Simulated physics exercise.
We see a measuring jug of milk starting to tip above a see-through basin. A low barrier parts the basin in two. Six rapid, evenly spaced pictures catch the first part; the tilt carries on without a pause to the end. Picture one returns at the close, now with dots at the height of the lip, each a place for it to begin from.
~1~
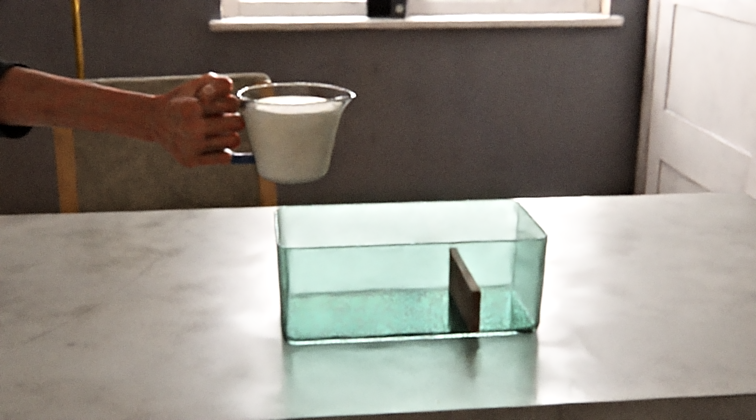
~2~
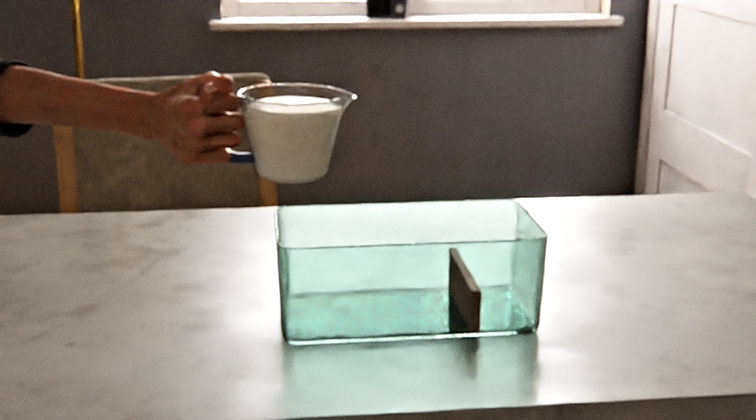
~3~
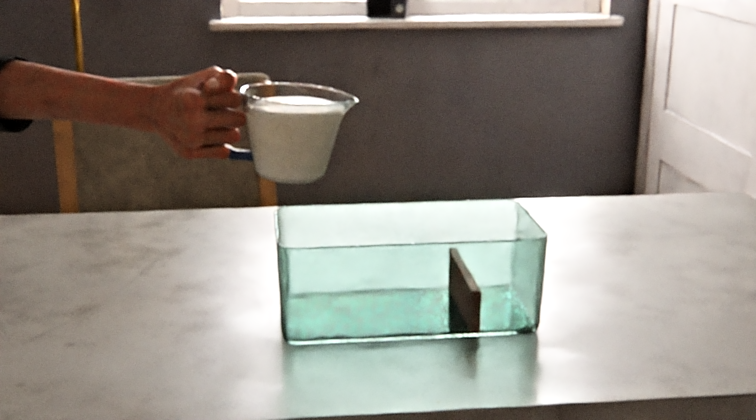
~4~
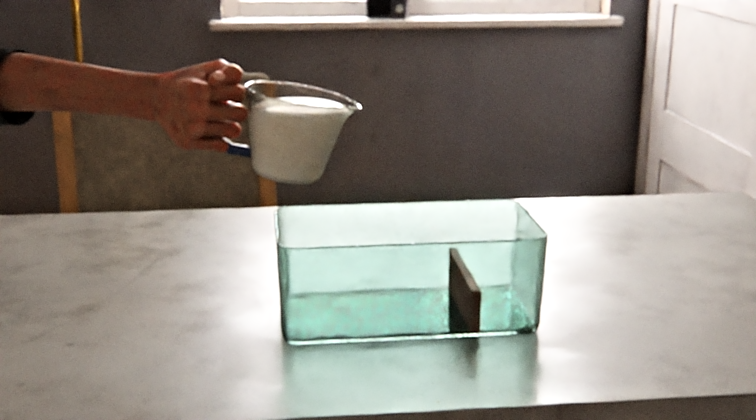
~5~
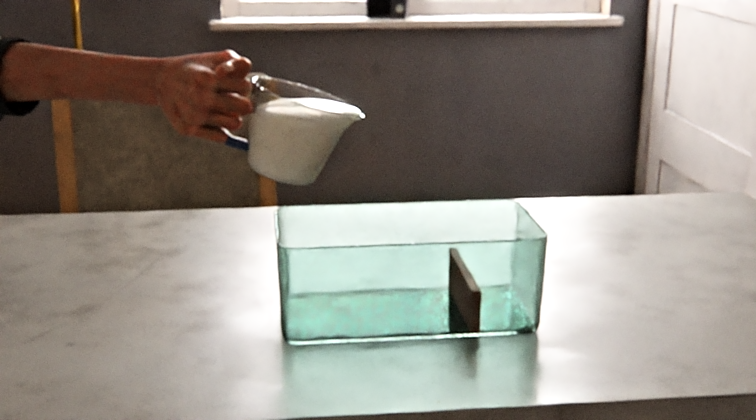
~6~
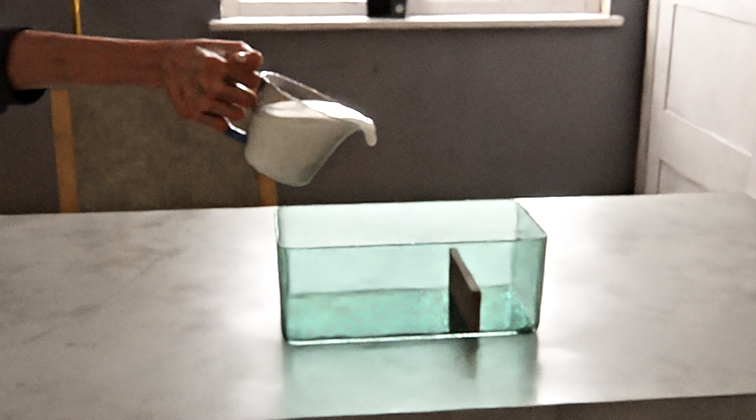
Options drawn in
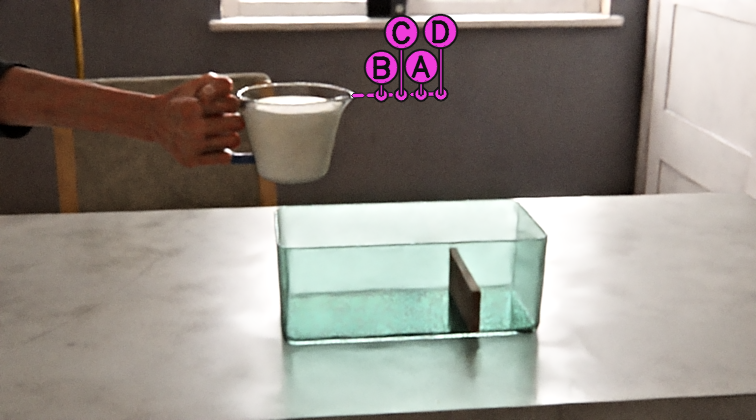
On a pale tabletop in front of a grey wall, a hand holds a glass measuring jug of milk upright above a see-through, green-tinted basin parted by a low barrier. The hand gradually tilts the jug to the right, and milk slips just over its lip.
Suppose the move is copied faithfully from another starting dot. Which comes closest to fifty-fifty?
Place A.
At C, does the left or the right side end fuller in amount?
More ends on the left.
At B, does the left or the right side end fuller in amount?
More ends on the left.
In magenta, A at (421, 94); B at (381, 95); C at (401, 94); D at (440, 93).
With A, about 49 % ends left of the wall and 50 % right of it.
With B, about 97 % ends left of the wall and 2 % right of it.
With C, about 84 % ends left of the wall and 16 % right of it.
With D, about 23 % ends left of the wall and 75 % right of it.
